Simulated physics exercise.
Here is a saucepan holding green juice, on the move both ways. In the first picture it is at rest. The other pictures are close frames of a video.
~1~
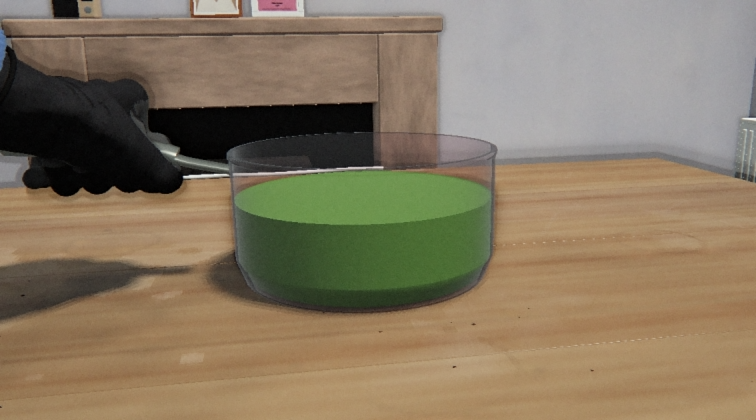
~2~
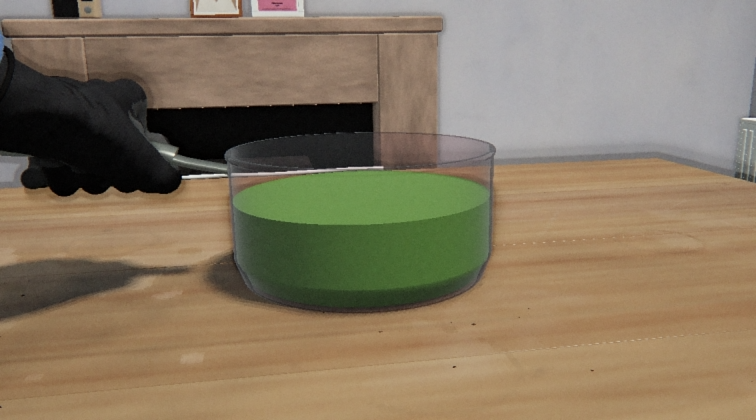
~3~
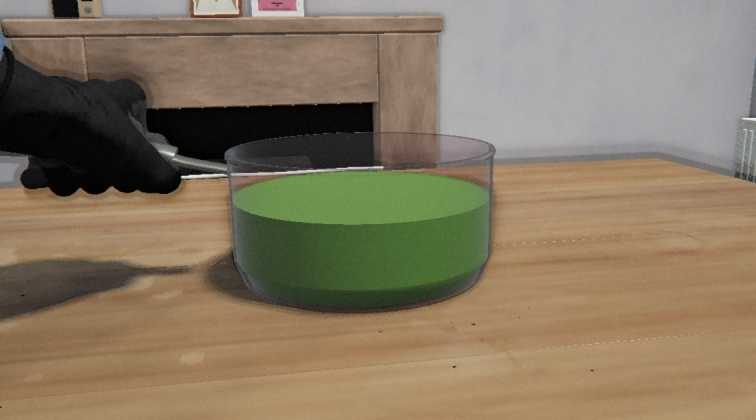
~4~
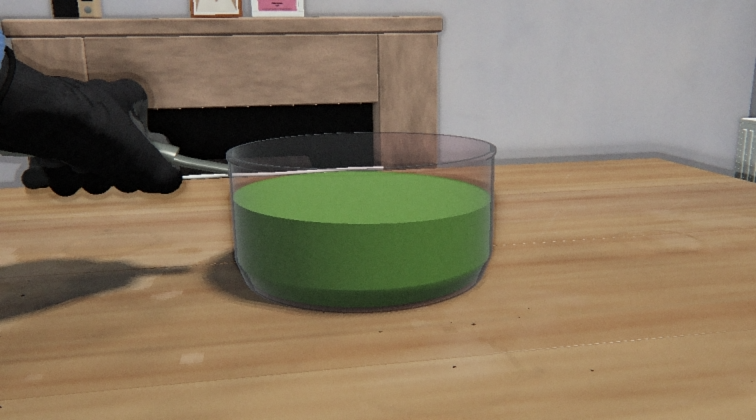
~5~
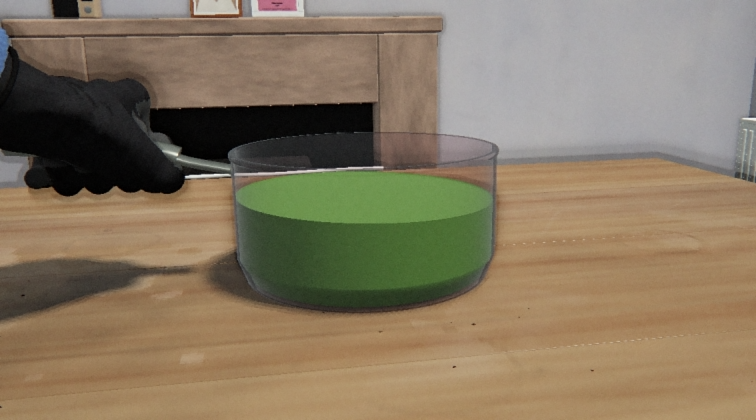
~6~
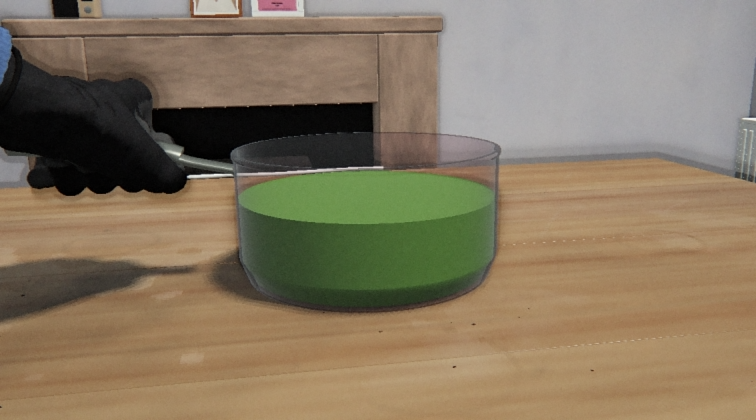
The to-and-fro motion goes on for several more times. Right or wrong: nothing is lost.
Right.
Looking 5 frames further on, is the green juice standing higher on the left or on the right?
The left edge.
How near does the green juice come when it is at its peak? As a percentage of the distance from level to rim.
Roughly 40 %.
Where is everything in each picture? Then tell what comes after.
The first frame shows saucepan (364, 206) about two thirds full; at rest.
The second frame shows saucepan about two thirds full, surface at (362, 195); surface about level.
The third frame shows saucepan (362, 206) about two thirds full; surface about level.
The fourth frame shows saucepan about two thirds full, surface at (362, 195); surface about level.
The fifth frame shows saucepan (365, 206) about two thirds full; surface about level.
The sixth frame shows saucepan about two thirds full, surface at (368, 194); surface about level.
Shortly, the highest wave so far stays far below the rim.
Then, the highest wave so far climbs under half way to the rim.
At the finish, the highest wave so far climbs under half way to the rim; nothing has left it.
